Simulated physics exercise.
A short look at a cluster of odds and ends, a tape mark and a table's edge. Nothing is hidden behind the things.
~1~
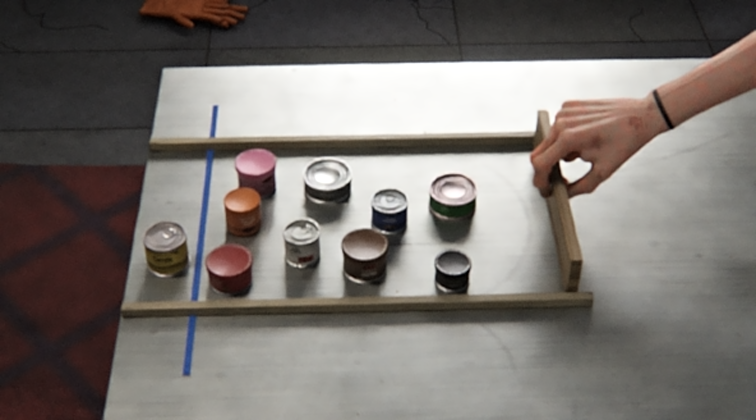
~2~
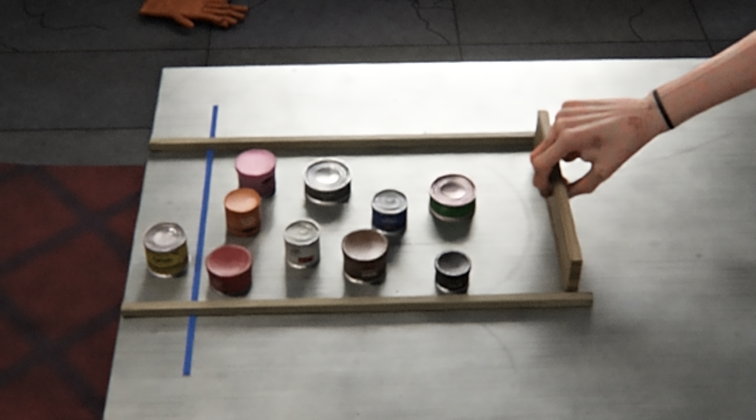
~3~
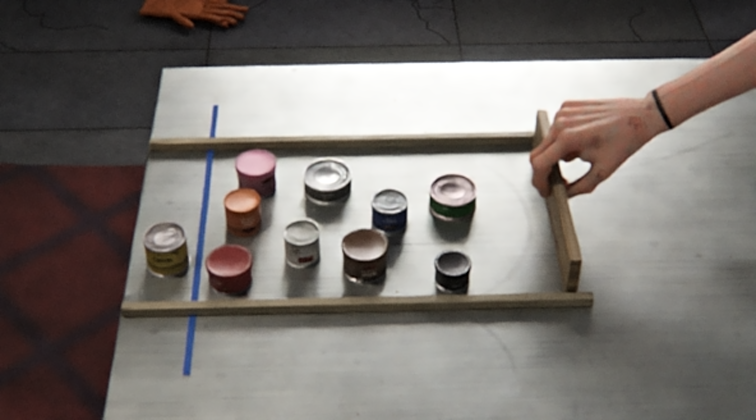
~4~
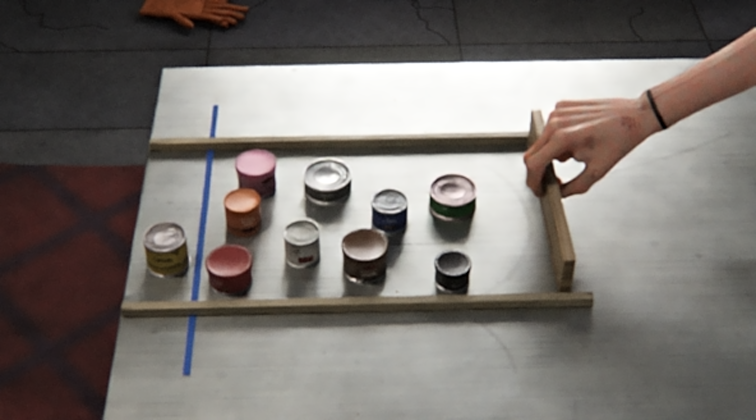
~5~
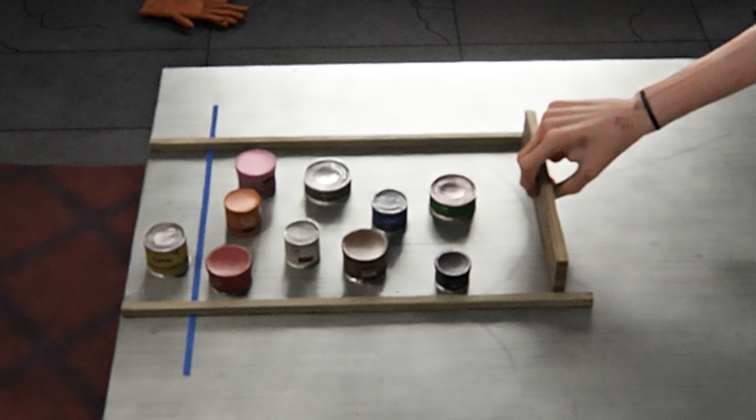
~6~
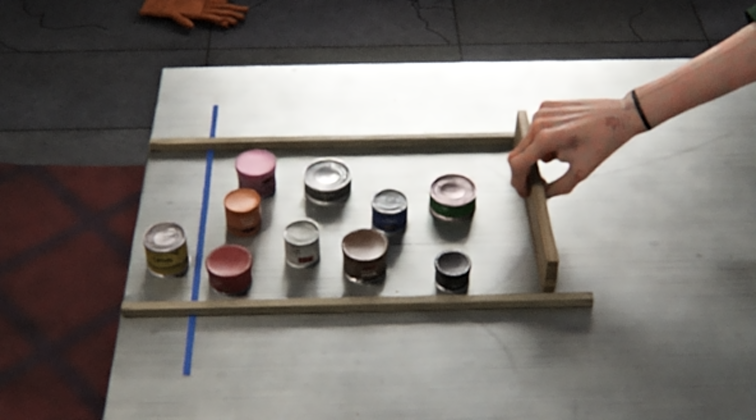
A hand slides a wooden board slightly left toward small tins and tubs on a table.
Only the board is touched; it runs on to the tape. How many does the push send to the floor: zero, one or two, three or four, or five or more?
As it turns out, the number that fall off is one or two.
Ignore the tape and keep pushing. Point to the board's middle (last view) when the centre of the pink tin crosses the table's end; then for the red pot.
About (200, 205), and (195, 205) for the other.
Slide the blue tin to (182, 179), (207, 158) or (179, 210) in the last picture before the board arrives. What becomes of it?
Place by place, it tumbles off; is kept; is lost.
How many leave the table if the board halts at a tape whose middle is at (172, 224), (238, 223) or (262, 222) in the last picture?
In that order 5, 0 and 0.
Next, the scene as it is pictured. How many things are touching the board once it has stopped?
It touches 5.
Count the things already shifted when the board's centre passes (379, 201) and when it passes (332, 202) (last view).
First 5, then 6.
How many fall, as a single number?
In all, 1 of them.
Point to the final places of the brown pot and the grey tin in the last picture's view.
The brown pot stops around (174, 254); the grey tin around (185, 164).
Soon after, none off yet; yellow tin at rest near (167, 250); red pot at rest near (230, 270); orange tub at rest near (243, 213).
At rest, the number that fall off is one or two; fallen, yellow tin.
